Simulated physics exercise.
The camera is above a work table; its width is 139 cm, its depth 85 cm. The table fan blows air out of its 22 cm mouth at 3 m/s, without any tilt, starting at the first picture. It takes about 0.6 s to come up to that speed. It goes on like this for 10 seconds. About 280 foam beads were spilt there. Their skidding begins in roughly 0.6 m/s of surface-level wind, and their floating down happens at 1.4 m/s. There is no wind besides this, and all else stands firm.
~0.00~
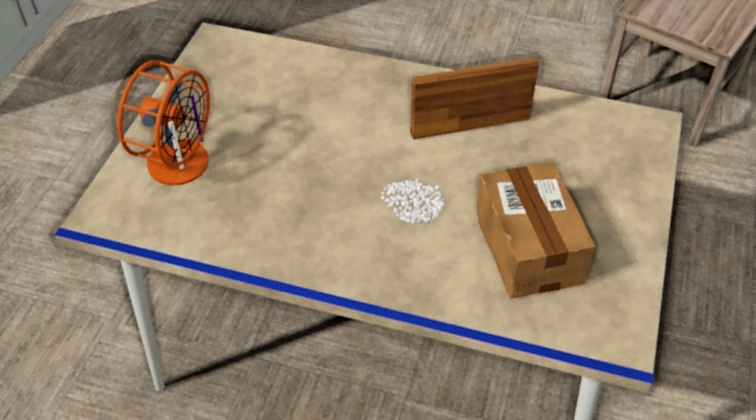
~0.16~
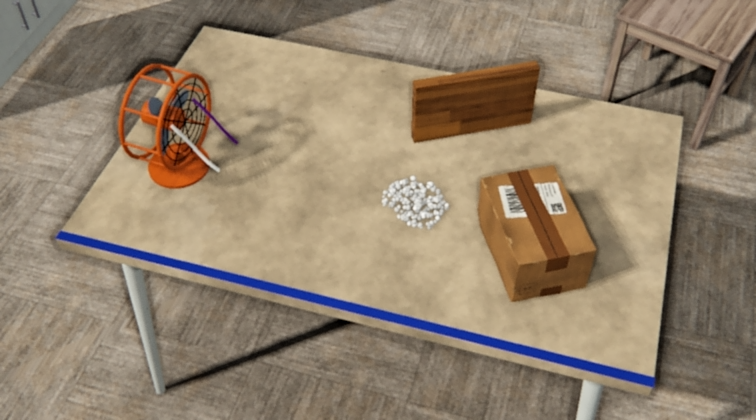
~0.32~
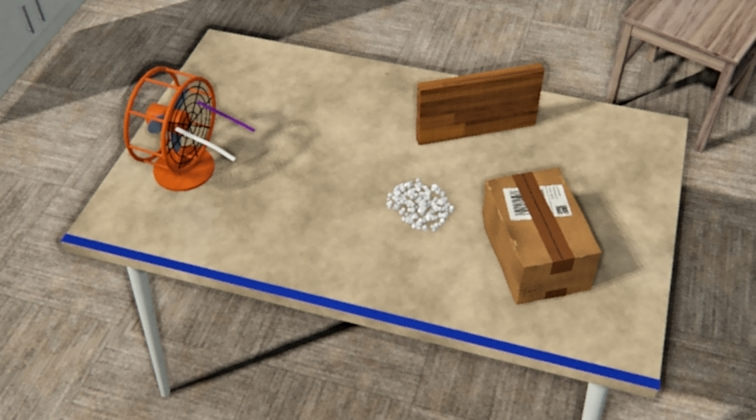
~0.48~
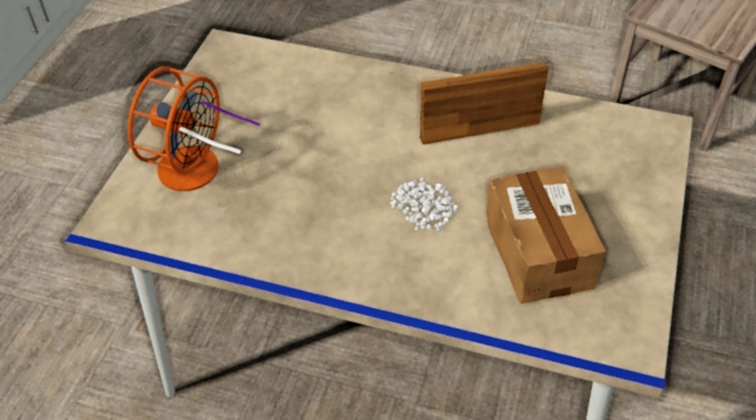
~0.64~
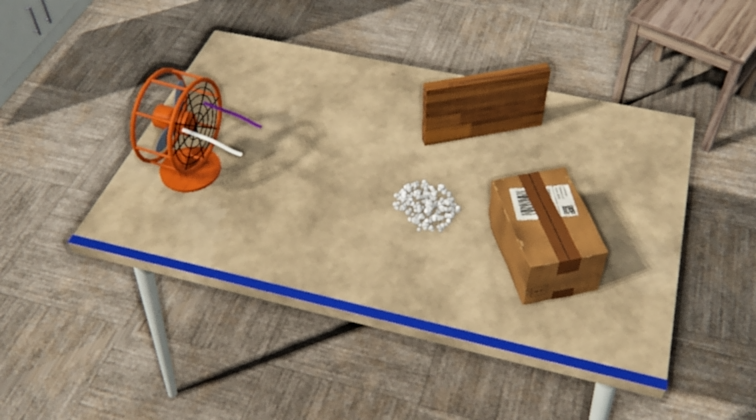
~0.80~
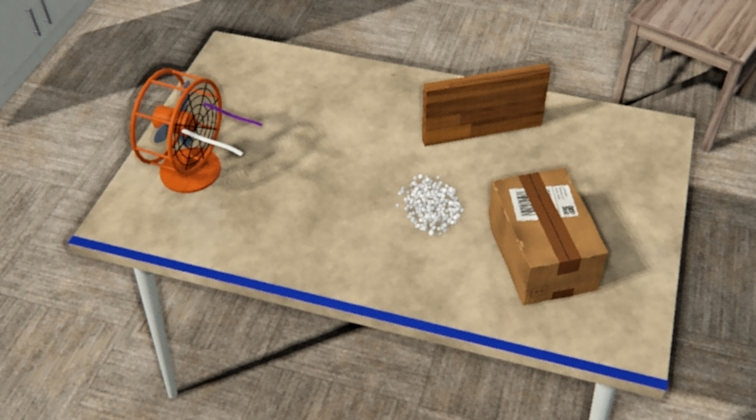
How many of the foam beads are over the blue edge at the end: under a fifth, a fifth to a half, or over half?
What ends up over the blue edge amounts to less than one fifth.
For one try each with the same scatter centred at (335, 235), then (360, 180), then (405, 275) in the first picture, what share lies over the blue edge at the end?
Try by try: About 100 per cent, 0 per cent and 100 per cent.
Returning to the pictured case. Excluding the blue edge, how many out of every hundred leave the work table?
Estimated share: Around 80 %.
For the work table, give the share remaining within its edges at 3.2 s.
Estimated share: Some 20 %.
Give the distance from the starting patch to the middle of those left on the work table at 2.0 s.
Around 50 cm from the start.
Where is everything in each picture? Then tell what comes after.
In the first picture, the middle of the foam beads is near (415, 201), none has stirred yet and the mouth of the table fan is at (166, 114).
In the second picture, the middle of the foam beads is near (417, 200), none has stirred yet and the blue edge is centred on (334, 308).
In the third picture, the middle of the foam beads is near (421, 206), none has stirred yet, the top of a box is at (542, 215) and the top of a board is at (481, 76).
In the fourth picture, the middle of the foam beads is near (425, 205) and none has stirred yet.
In the fifth picture, the middle of the foam beads is near (427, 206) and none has stirred yet.
In the sixth picture, the middle of the foam beads is near (430, 204), the farthest in sight from the table fan is at (462, 211) and about 35 % have left their places.
After 2.0 s the count stands so, 4 % are over the blue edge; the middle of those still in play is near (577, 116).
After 3.2 s the count stands so, 5 % are over the blue edge; the middle of those still in play is near (551, 119).
After 5.5 s the count stands so, 5 % are over the blue edge.
After 10.0 s, at the end, 5 % are over the blue edge.
